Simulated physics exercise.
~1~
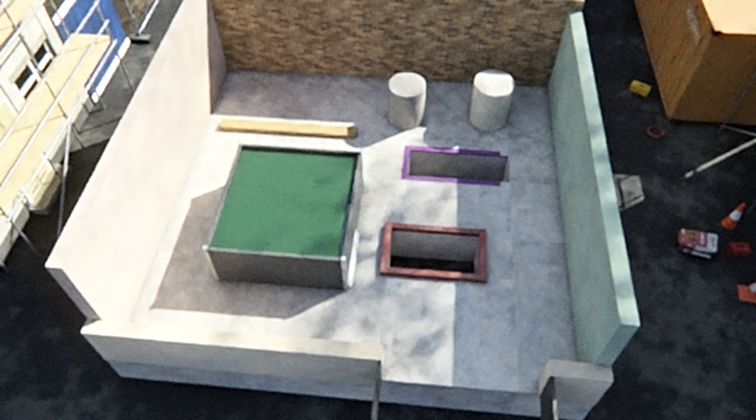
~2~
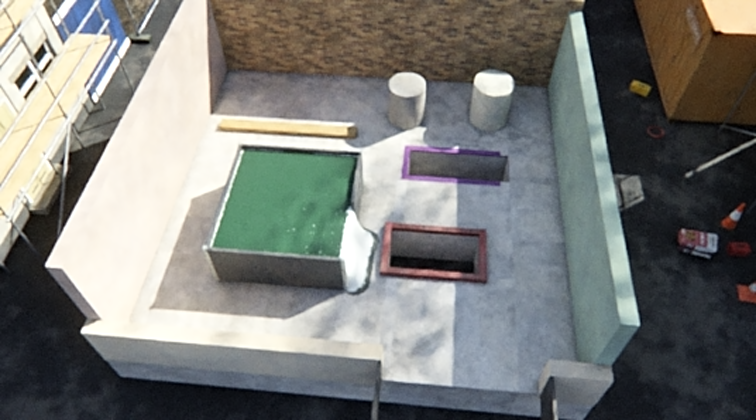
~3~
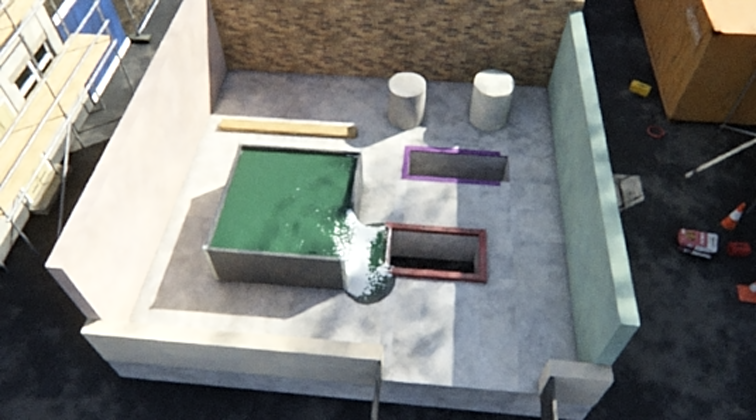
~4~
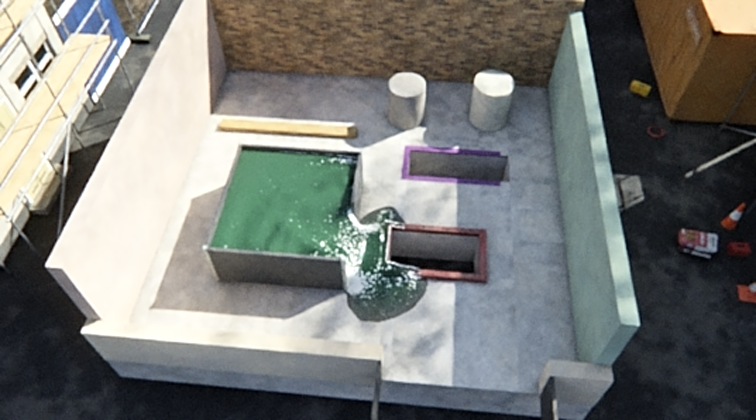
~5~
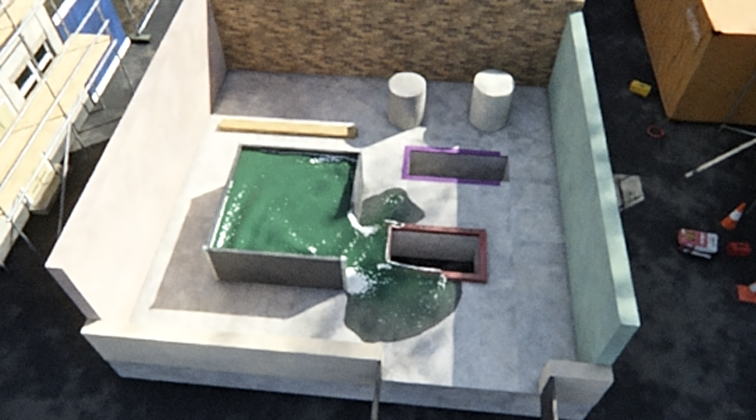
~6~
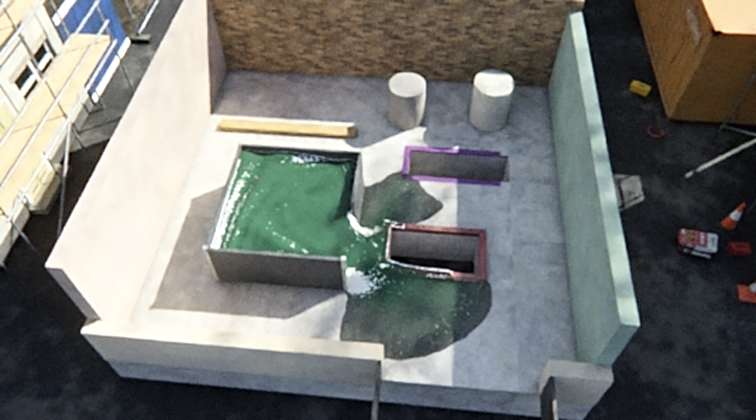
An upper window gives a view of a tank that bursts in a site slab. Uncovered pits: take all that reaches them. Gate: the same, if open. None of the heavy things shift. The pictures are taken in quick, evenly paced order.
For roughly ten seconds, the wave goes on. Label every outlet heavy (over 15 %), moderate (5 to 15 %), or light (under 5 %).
Labels: Gate - heavy, red pit - heavy, purple pit - moderate.
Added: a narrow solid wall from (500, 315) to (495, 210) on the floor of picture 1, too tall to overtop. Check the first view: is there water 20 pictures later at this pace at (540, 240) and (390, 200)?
First spot swamped; second spot swamped.
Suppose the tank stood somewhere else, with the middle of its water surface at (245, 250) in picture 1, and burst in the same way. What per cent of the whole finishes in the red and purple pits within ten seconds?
The red pit ends up with 4 per cent and the purple pit with 15 per cent.
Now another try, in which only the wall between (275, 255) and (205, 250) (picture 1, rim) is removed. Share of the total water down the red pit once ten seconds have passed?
Approximate share, red: 0 in a hundred.
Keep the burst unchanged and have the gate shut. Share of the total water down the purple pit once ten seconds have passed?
Purple about 15 %.
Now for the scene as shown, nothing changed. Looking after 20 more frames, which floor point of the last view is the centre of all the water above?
Roughly (346, 243) in the last picture.
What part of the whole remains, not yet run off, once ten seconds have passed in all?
36 in a hundred.
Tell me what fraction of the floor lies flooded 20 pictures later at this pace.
About 30 in a hundred.
A moment on, water covers 25 % of the floor; the gate 1 %, the red pit 10 %, the purple pit 1 %.
Next, water covers 25 % of the floor; the gate 6 %, the red pit 17 %, the purple pit 1 %.
Then, water covers 30 % of the floor; the gate 12 %, the red pit 23 %, the purple pit 1 %.
Later, water covers 45 % of the floor; the gate 20 %, the red pit 29 %, the purple pit 4 %.
In the end, water covers 60 % of the floor; the gate 27 %, the red pit 31 %, the purple pit 7 %.
